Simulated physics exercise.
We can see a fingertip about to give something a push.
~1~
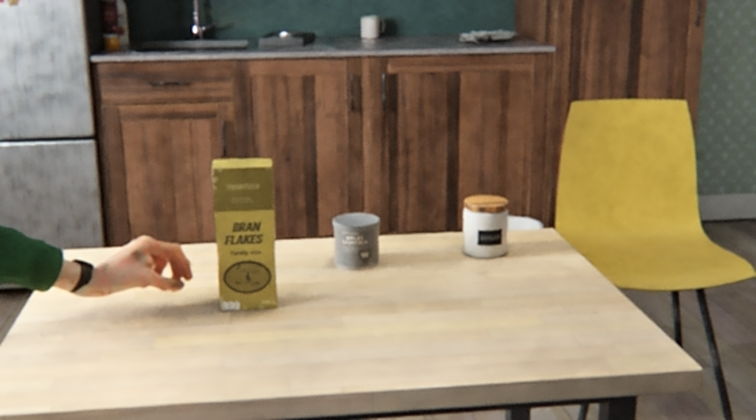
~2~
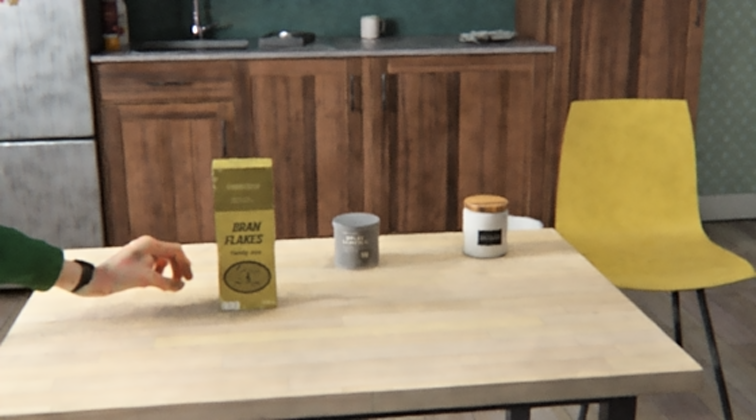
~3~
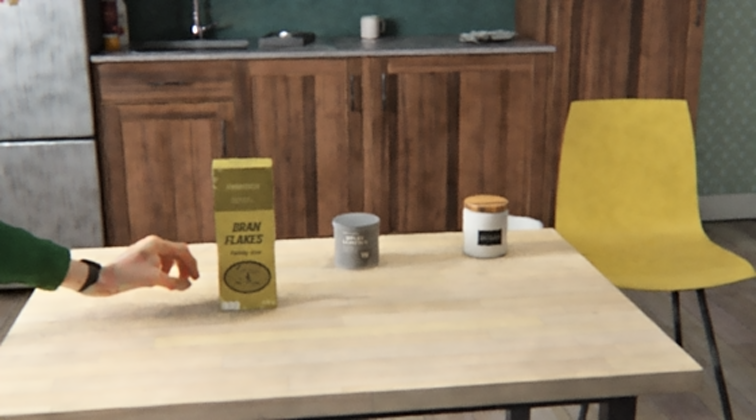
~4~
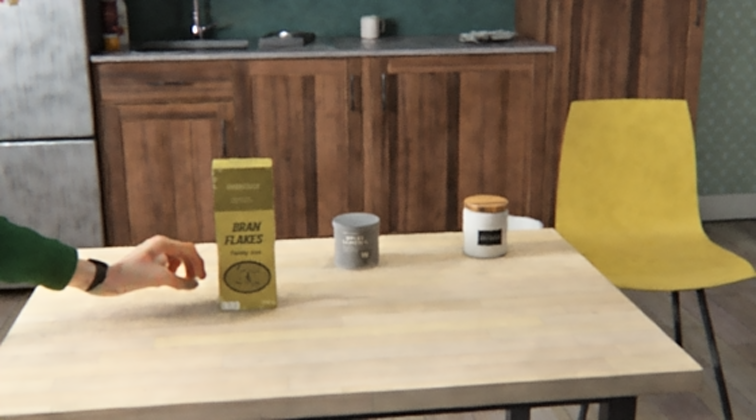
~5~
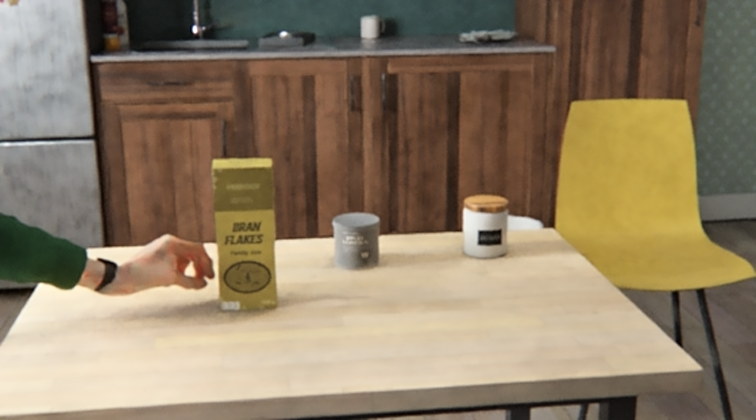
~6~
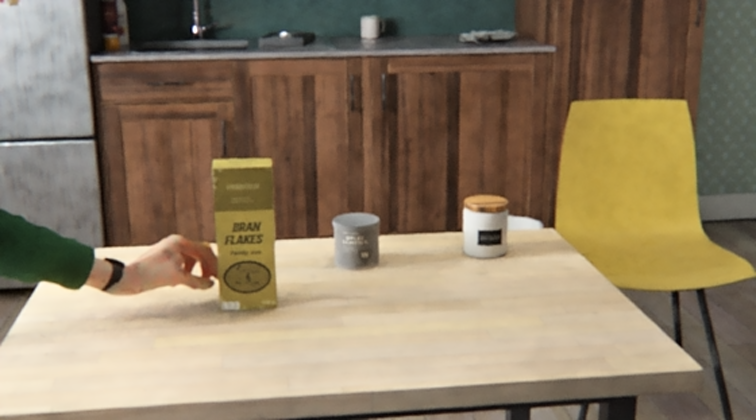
In a kitchen, a hand in a green sleeve moved slowly right across a wooden table toward a yellow carton of bran flakes, while the carton, a gray cup and a white jar stayed still.
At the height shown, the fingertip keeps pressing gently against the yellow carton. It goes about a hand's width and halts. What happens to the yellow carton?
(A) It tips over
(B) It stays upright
It stays upright (B).
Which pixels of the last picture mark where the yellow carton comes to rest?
End position, last frame: About (326, 231).
Then, 0.20 s later than the last frame, yellow carton moved a little near (263, 233).
Then, 0.40 s later than the last frame, yellow carton moved a little near (280, 233).
Then, 0.70 s later than the last frame, yellow carton moved about its own width near (307, 231).
Then, 0.90 s later than the last frame, yellow carton moved about its own width near (323, 231).
When it is over, moved from the start, yellow carton. End places, in pixels of the last picture, yellow carton near (326, 231).
